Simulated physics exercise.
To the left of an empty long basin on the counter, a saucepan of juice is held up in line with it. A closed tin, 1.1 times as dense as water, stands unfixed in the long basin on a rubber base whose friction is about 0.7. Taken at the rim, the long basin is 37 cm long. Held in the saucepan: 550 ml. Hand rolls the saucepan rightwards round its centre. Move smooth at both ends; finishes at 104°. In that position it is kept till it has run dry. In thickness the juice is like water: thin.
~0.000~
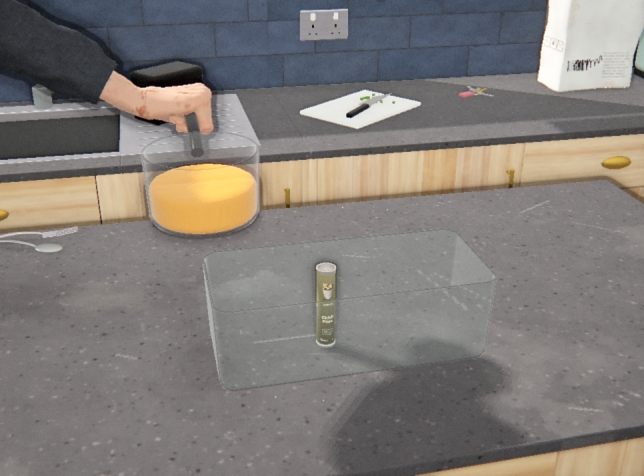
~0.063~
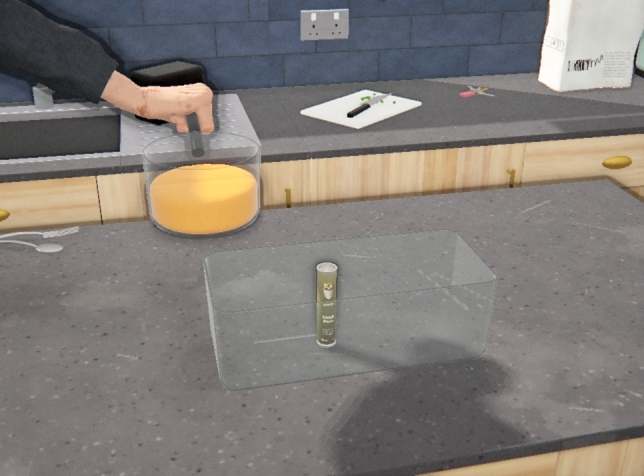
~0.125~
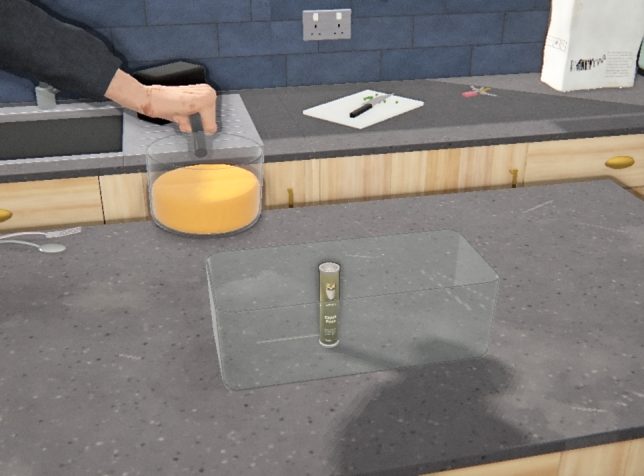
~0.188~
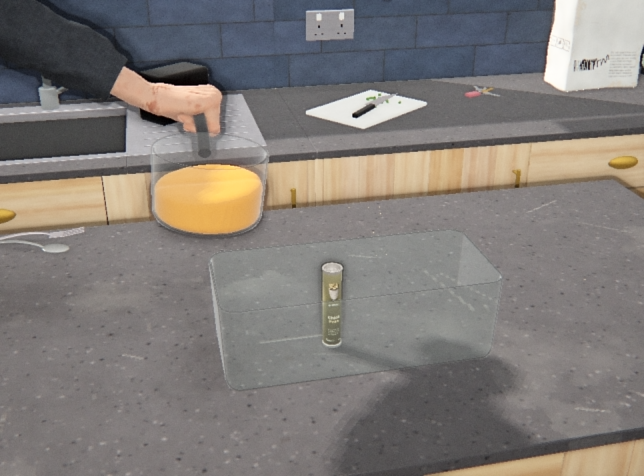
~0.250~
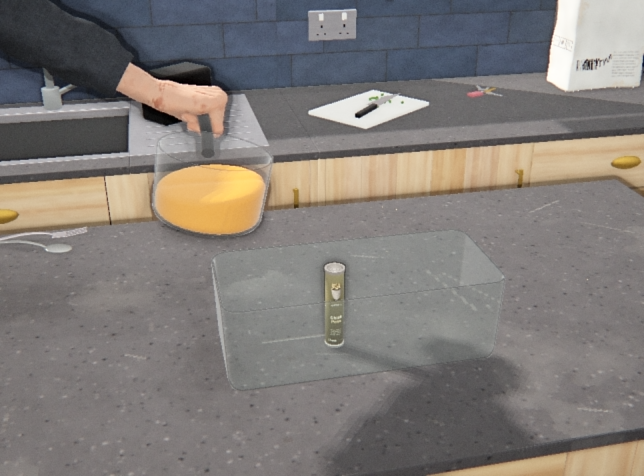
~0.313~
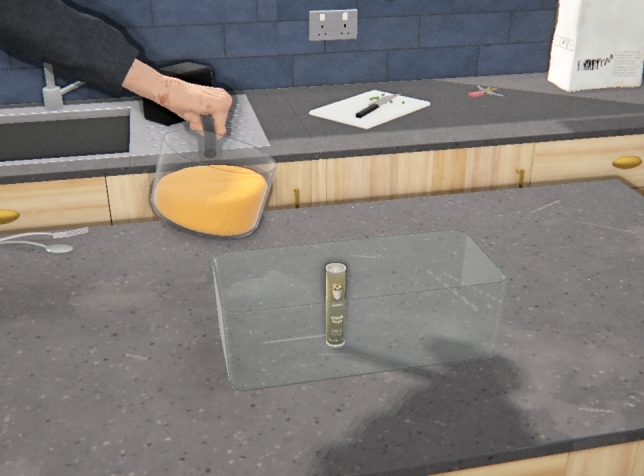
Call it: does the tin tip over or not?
It does not.
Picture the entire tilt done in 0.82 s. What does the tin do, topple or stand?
The tin goes over.
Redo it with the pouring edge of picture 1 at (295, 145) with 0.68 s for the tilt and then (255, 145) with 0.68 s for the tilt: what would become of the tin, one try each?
The tin overturns the first time and overturns the second time.
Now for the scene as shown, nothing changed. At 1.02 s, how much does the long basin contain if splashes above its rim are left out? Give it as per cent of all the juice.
I'd put it at roughly 66 per cent.
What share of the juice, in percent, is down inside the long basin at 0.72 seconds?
3 %, give or take.
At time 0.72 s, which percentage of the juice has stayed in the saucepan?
Near 74 in a hundred.
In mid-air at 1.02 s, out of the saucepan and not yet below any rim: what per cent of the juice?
Around 16 percent of it is airborne.
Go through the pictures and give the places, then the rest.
Tilt 0°; pouring edge (257, 147); surface from (148, 186) to (255, 177); the long basin's rim runs from (208, 283) to (476, 254); the tin's top is at (326, 271), in the first picture.
Tilt 1°; pouring edge (258, 148); surface from (149, 185) to (256, 177), in the second picture.
Tilt 3°; pouring edge (262, 150); surface from (152, 186) to (258, 177), in the third picture.
Tilt 6°; pouring edge (267, 153); surface from (154, 185) to (261, 178), in the fourth picture.
Tilt 11°; pouring edge (271, 158); surface from (156, 186) to (264, 178), in the fifth picture.
Tilt 17°; pouring edge (274, 164); surface from (156, 185) to (266, 178), in the sixth picture.
After 0.72 s the tilt is 70° and 74 per cent is still to pour; the tin stands where it began.
After 1.02 s the tilt is 100° and 19 per cent is still to pour; the tin stands where it began.
After 1.34 s the tilt is 104° and 1 per cent is still to pour; the tin stands where it began.
After 1.68 s the tilt is 104° and 0 per cent is still to pour; the tin stands where it began.
In the end the tin stands where it began.
